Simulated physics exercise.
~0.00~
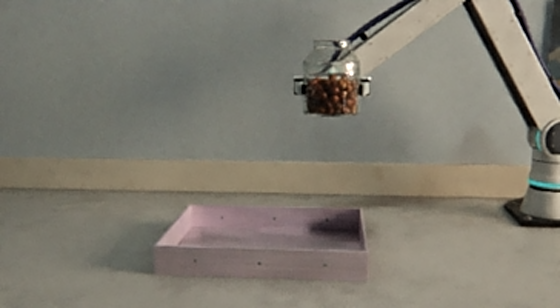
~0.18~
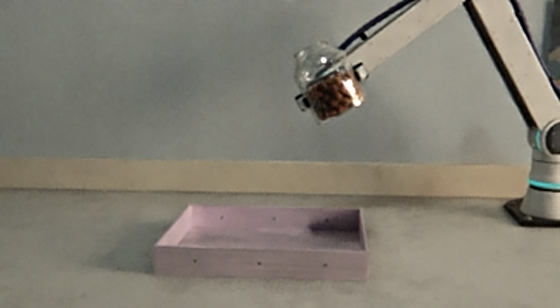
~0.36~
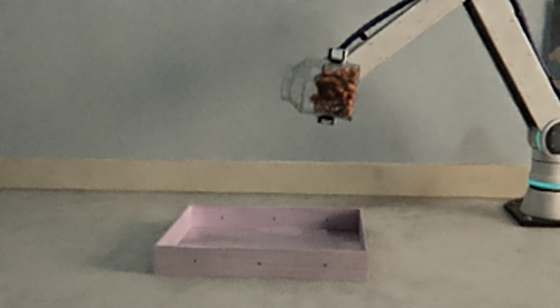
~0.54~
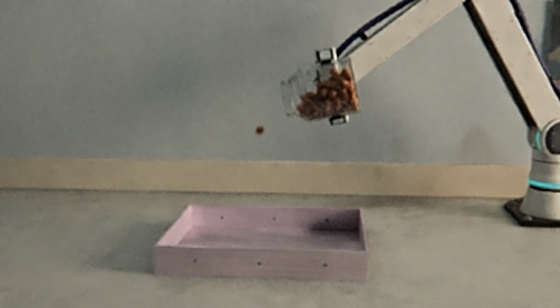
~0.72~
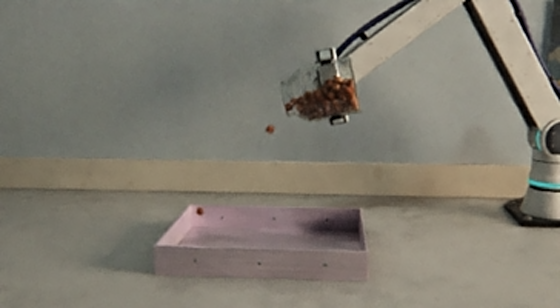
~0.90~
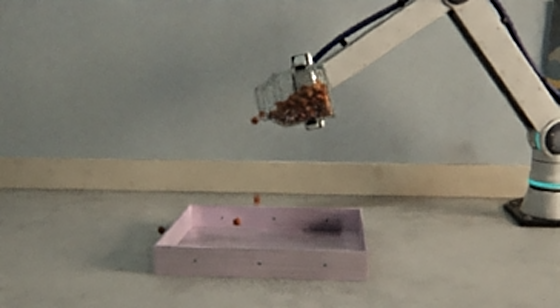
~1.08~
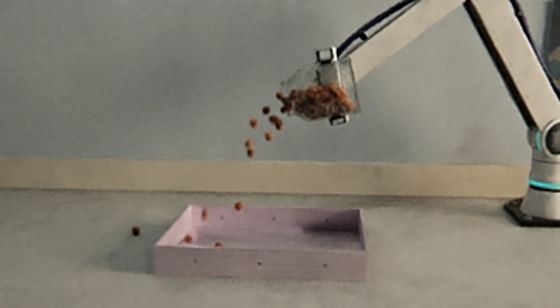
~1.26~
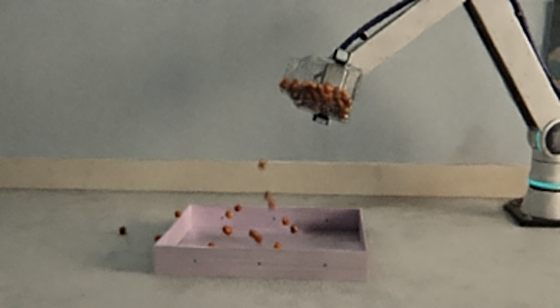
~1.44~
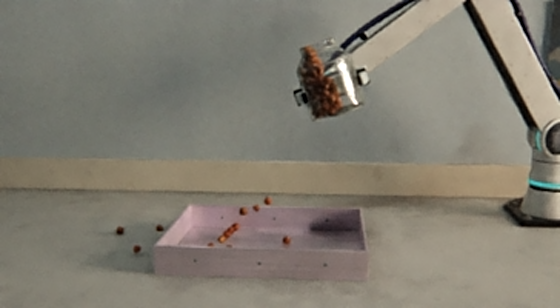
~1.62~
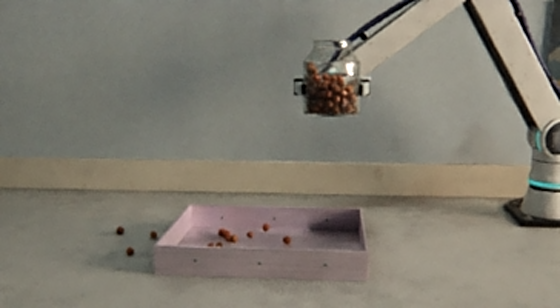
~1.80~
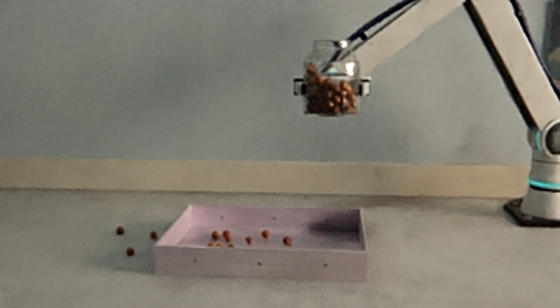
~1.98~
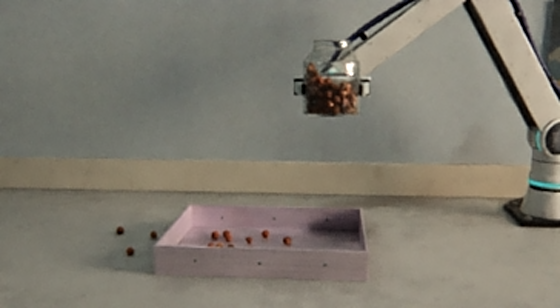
Against a grey wall, a robot arm tipping a jar of hazelnuts leftward, spilling some into and beside a pink tray, then righting it.
